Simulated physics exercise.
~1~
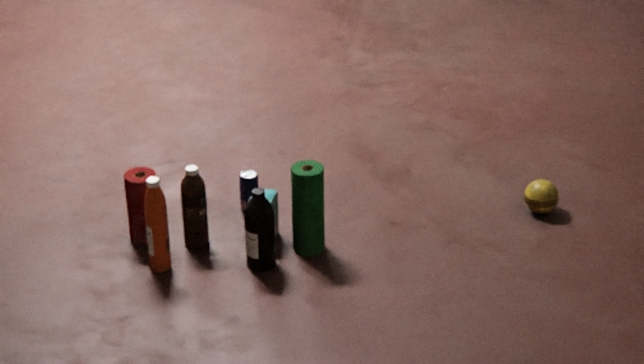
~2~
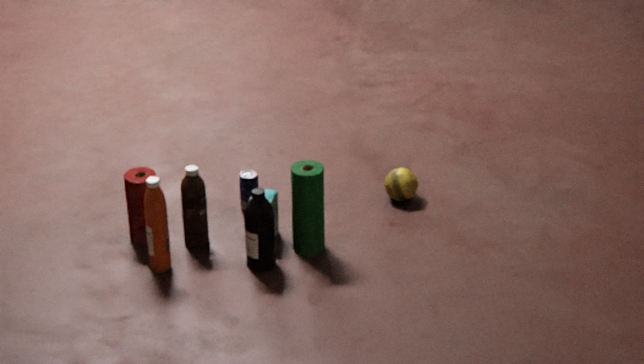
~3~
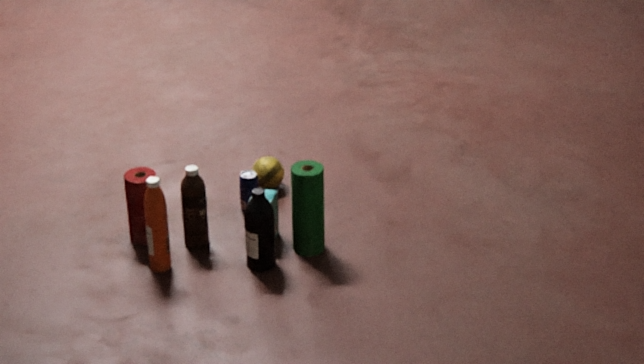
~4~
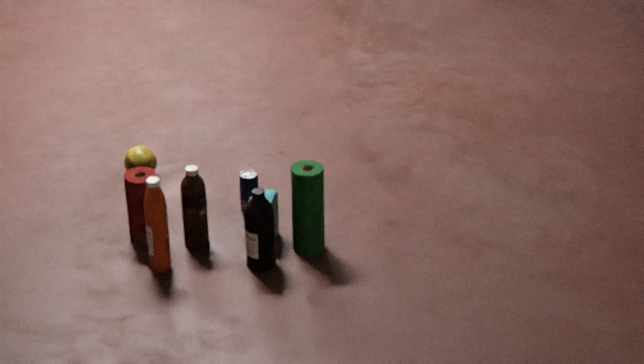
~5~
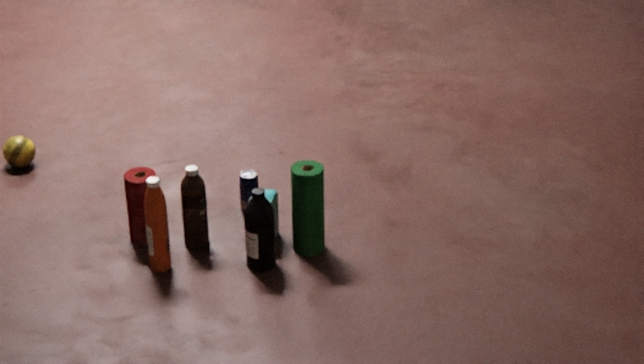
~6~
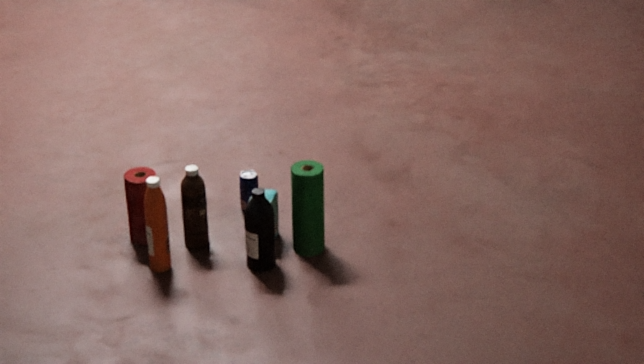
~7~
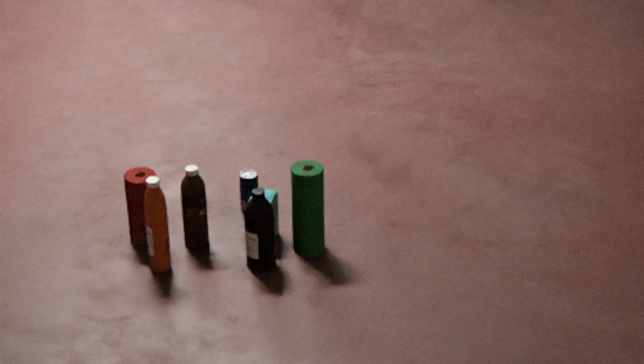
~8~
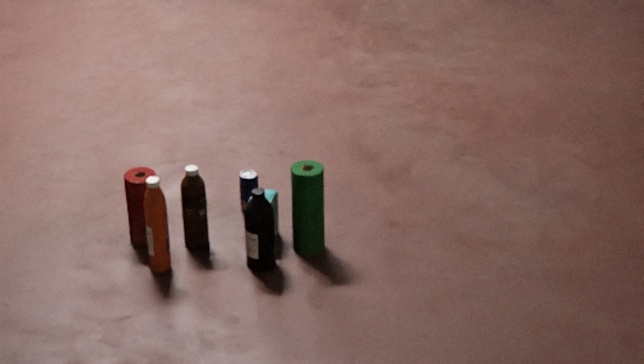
On a dull reddish-brown floor, a red roll, an orange bottle, a brown bottle, a blue can, a small turquoise carton, a black bottle and a green roll stand in a loose group. A yellow ball starts well off to the right and rolls left toward them. It passes behind the green roll and shows just above the can and carton. Still rolling, it goes behind the red roll, then comes clear at the far left. The ball leaves the view on that side, and all the standing items remain upright and unmoved.
